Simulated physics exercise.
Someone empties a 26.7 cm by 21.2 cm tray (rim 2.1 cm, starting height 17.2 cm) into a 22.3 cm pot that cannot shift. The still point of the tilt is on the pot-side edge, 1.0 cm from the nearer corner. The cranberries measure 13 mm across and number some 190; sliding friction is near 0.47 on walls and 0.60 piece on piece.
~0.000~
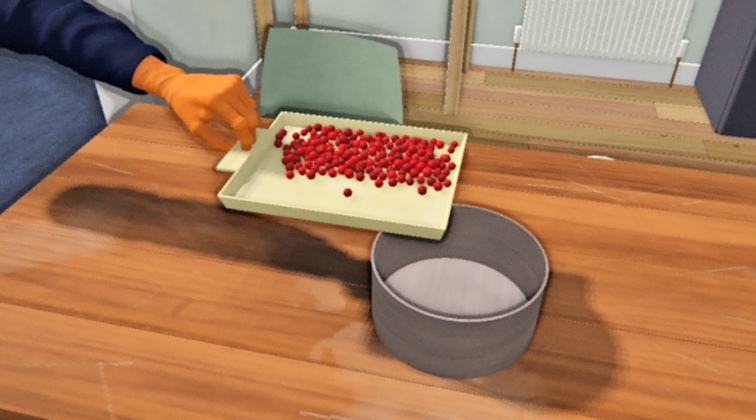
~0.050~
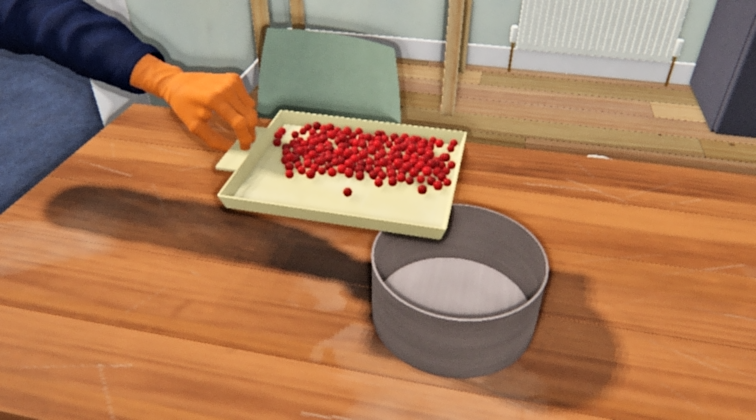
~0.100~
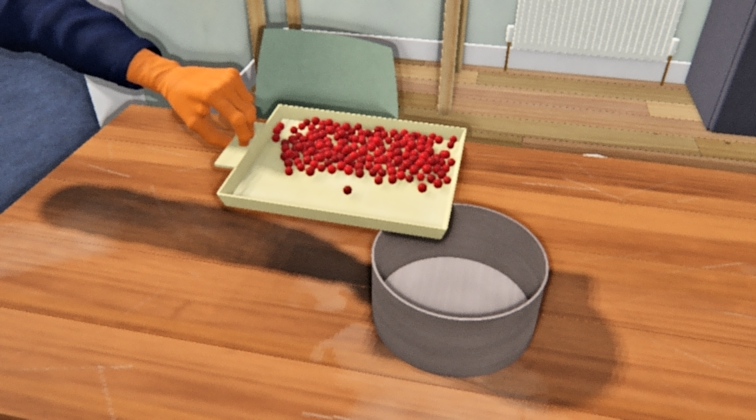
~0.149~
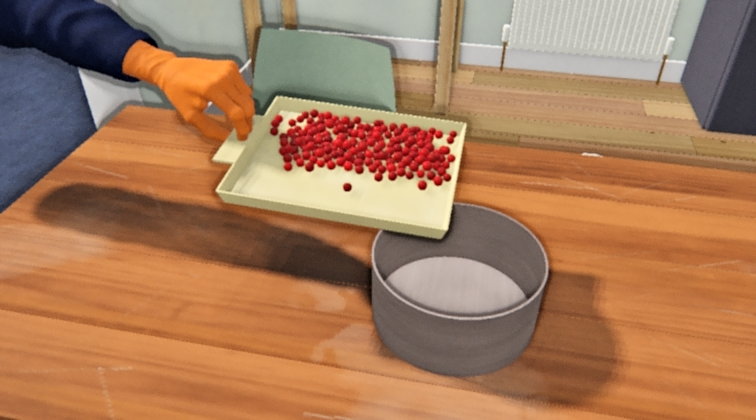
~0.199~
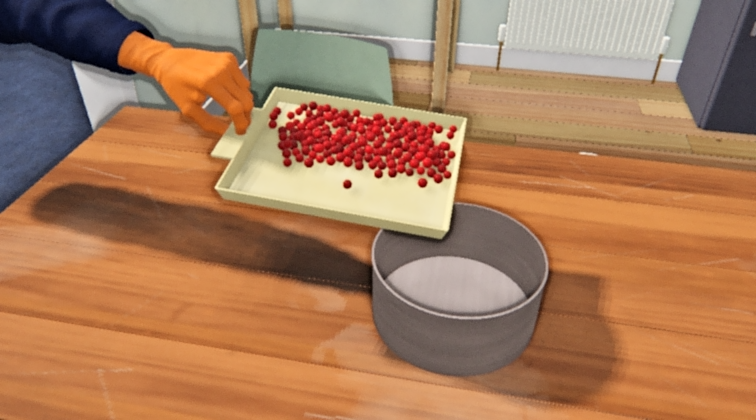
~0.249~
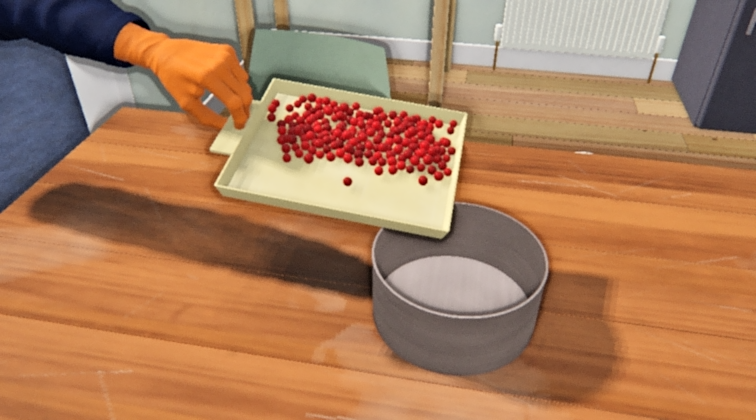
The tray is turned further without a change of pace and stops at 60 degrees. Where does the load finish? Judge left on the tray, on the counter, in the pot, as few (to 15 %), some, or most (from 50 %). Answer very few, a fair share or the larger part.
Tray: The larger part, counter: Very few, pot: Very few.
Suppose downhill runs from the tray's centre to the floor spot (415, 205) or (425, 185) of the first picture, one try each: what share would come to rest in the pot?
About 10 and 5 per cent.
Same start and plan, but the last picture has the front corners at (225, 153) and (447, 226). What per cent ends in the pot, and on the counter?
Pot 20, counter 0.
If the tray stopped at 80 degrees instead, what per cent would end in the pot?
In that case some 55 per cent.
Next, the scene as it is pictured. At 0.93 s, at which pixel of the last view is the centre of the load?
Near (400, 172).
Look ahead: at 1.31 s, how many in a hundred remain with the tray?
About 90 per cent.
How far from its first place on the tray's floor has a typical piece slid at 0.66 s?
About 6 cm.
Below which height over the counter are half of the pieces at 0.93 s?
About 24 cm.
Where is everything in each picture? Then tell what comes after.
In the first picture, tray tilt 0 degrees, front corners at (224, 194) and (441, 225); middle of the pieces at (364, 155); pot at (459, 256).
In the second picture, tray tilt 1 degrees, front corners at (224, 193) and (441, 225); middle of the pieces at (363, 154).
In the third picture, tray tilt 2 degrees, front corners at (224, 192) and (442, 225); middle of the pieces at (363, 150).
In the fourth picture, tray tilt 5 degrees, front corners at (223, 189) and (442, 225), lowest corner right front; middle of the pieces at (362, 145).
In the fifth picture, tray tilt 8 degrees, front corners at (222, 186) and (443, 226), lowest corner right front; middle of the pieces at (362, 140).
In the sixth picture, tray tilt 11 degrees, front corners at (221, 183) and (444, 226), lowest corner right front; middle of the pieces at (362, 134); pot at (459, 253). Its pace works out near 60 degrees a second.
Then, at 0.66 s, tilt 35 degrees; the tray holds 100 %, the pot 0 %.
After 0.93 s, tilt 50 degrees; the tray holds 95 %, the pot 0 %.
After 1.31 s, tilt 60 degrees; the tray holds 90 %, the pot 5 %.
At rest (2.2 s), tray 85 %, counter 5 %, pot 5 %.
